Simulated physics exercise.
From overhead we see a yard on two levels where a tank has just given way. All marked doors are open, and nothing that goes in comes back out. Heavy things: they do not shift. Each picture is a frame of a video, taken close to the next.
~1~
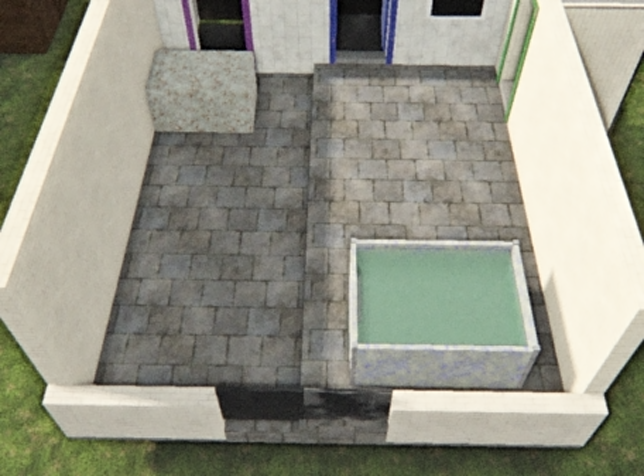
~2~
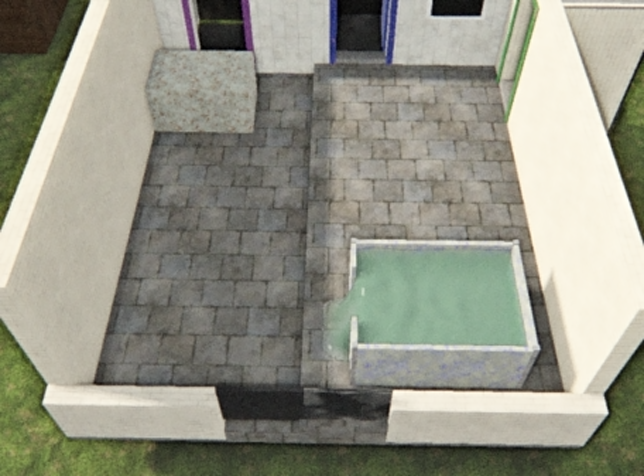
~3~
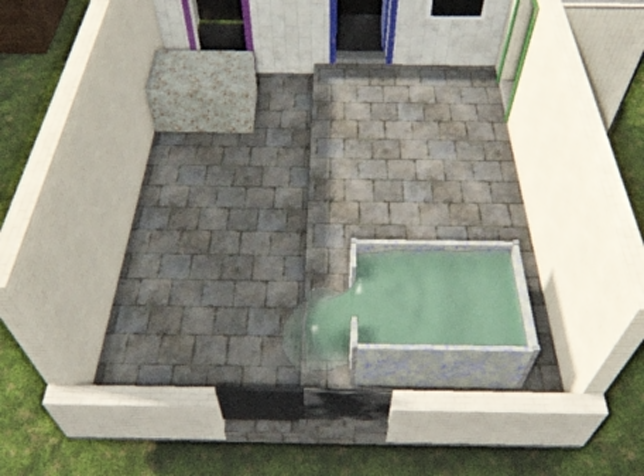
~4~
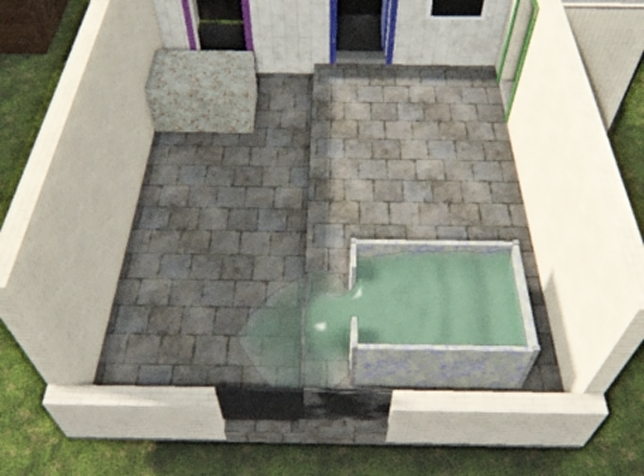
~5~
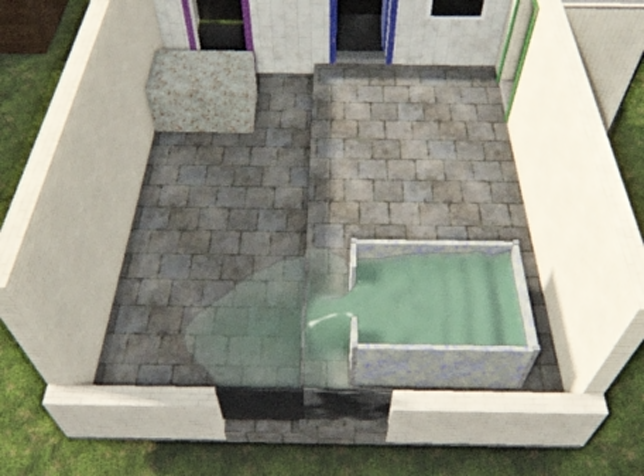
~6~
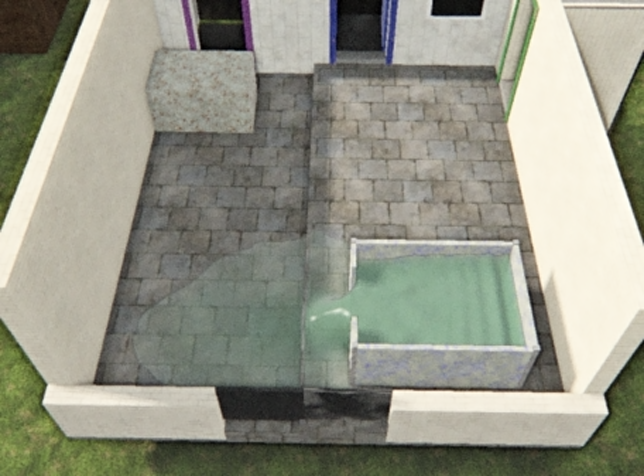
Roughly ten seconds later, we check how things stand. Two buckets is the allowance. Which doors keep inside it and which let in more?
One by one: The blue door ends up at or below the line, the green door ends up at or below the line, the purple door ends up above the line.
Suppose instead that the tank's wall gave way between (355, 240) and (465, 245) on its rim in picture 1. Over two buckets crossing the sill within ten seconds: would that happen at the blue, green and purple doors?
Here's how it goes: The blue door overshoots, the green door overshoots, the purple door overshoots.
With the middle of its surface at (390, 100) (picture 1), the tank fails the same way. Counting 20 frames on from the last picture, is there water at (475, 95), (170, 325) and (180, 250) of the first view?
First spot stays unwetted, second spot gets drenched, third spot gets drenched.
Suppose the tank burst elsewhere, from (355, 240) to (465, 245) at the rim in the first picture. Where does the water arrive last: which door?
My answer: The purple door.
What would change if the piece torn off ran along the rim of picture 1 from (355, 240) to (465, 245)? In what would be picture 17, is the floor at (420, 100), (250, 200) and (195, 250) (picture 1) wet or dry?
Point by point: Soaked; soaked; unwetted.
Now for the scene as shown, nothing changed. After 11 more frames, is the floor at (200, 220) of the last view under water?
Lab note - point status: Swamped.
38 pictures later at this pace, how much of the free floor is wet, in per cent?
Roughly 50 per cent.
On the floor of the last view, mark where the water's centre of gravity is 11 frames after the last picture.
It's close to (311, 316).
A moment on, water covers 30 % of the floor; the blue door not reached, the green door not reached, the purple door not reached.
Next, water covers 35 % of the floor; the blue door not reached, the green door not reached, the purple door not reached.
Then, water covers 40 % of the floor; the blue door not reached, the green door not reached, the purple door wet at the sill, nothing in.
Later, water covers 50 % of the floor; the blue door not reached, the green door not reached, the purple door wet at the sill, nothing in.
In the end, water covers 50 % of the floor; the blue door not reached, the green door not reached, the purple door over two buckets in.
